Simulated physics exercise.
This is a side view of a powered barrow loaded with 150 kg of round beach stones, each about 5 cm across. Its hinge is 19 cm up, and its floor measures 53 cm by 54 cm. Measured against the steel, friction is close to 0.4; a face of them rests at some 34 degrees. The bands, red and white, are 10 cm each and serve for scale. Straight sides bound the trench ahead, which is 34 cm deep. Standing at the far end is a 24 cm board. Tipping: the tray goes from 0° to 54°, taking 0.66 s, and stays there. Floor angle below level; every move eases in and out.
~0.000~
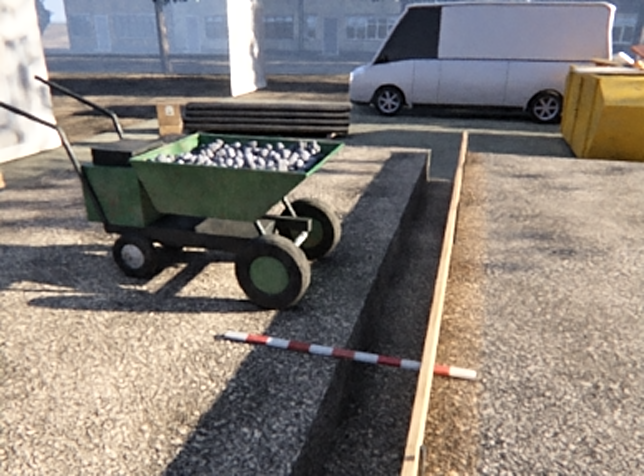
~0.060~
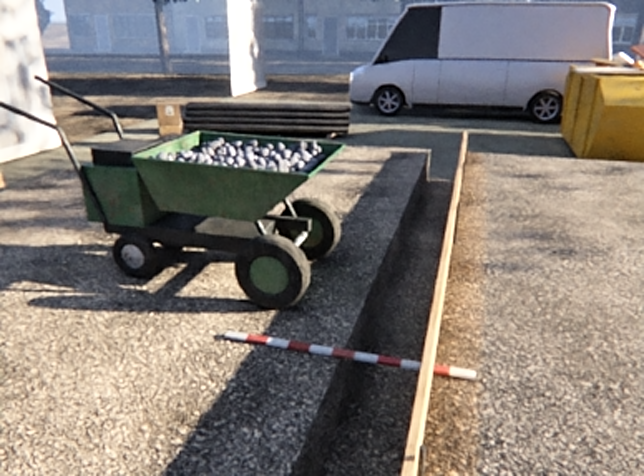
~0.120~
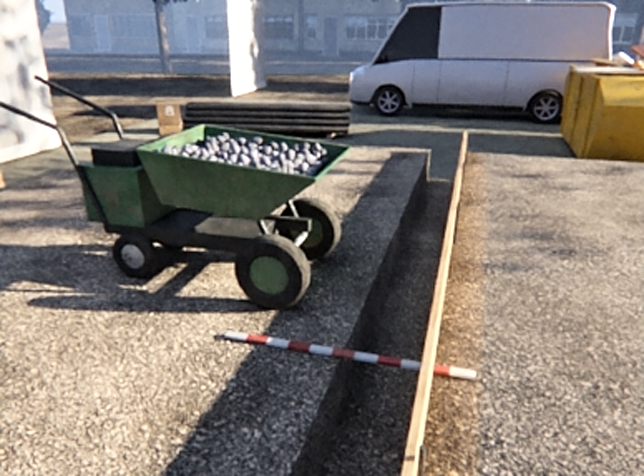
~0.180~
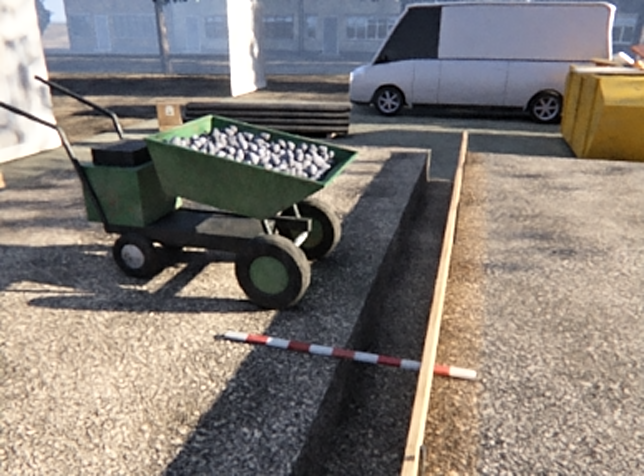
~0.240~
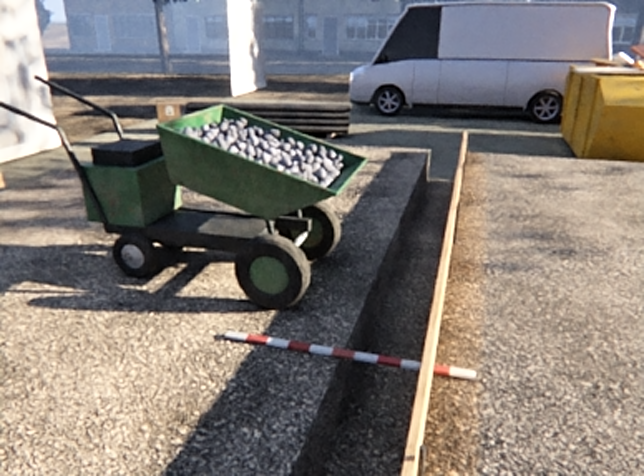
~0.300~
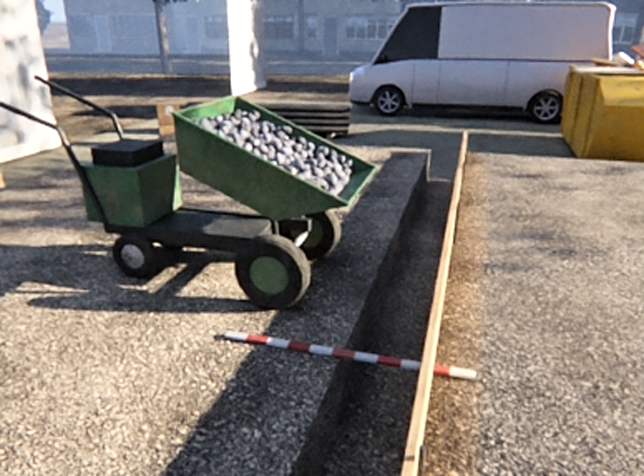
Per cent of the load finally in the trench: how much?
Approx. 80 %.
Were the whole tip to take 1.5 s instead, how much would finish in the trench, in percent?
About 95%.
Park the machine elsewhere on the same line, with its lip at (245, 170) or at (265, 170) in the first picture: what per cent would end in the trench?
From the first spot near 85, from the second near 100 per cent.
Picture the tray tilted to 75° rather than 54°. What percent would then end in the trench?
Share in trench: Approx. 90%.
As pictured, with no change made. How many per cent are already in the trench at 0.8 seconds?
15 per cent or so by then.
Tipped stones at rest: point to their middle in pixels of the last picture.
About (413, 335).
After 0.5 s the floor is at 46°; 100 % in the tray; the foremost stones are at (372, 209).
After 0.8 s the floor is at 54°; 86 % in the tray, 13 % in the trench; the foremost stones are at (437, 261).
After 1.1 s the floor is at 54°; 38 % in the tray, 43 % in the trench, 19 % past the trench; the foremost stones are at (562, 332).
After 3.1 s the floor is at 54°; 0 % in the tray, 80 % in the trench, 20 % past the trench; the foremost stones are past the picture's edge.
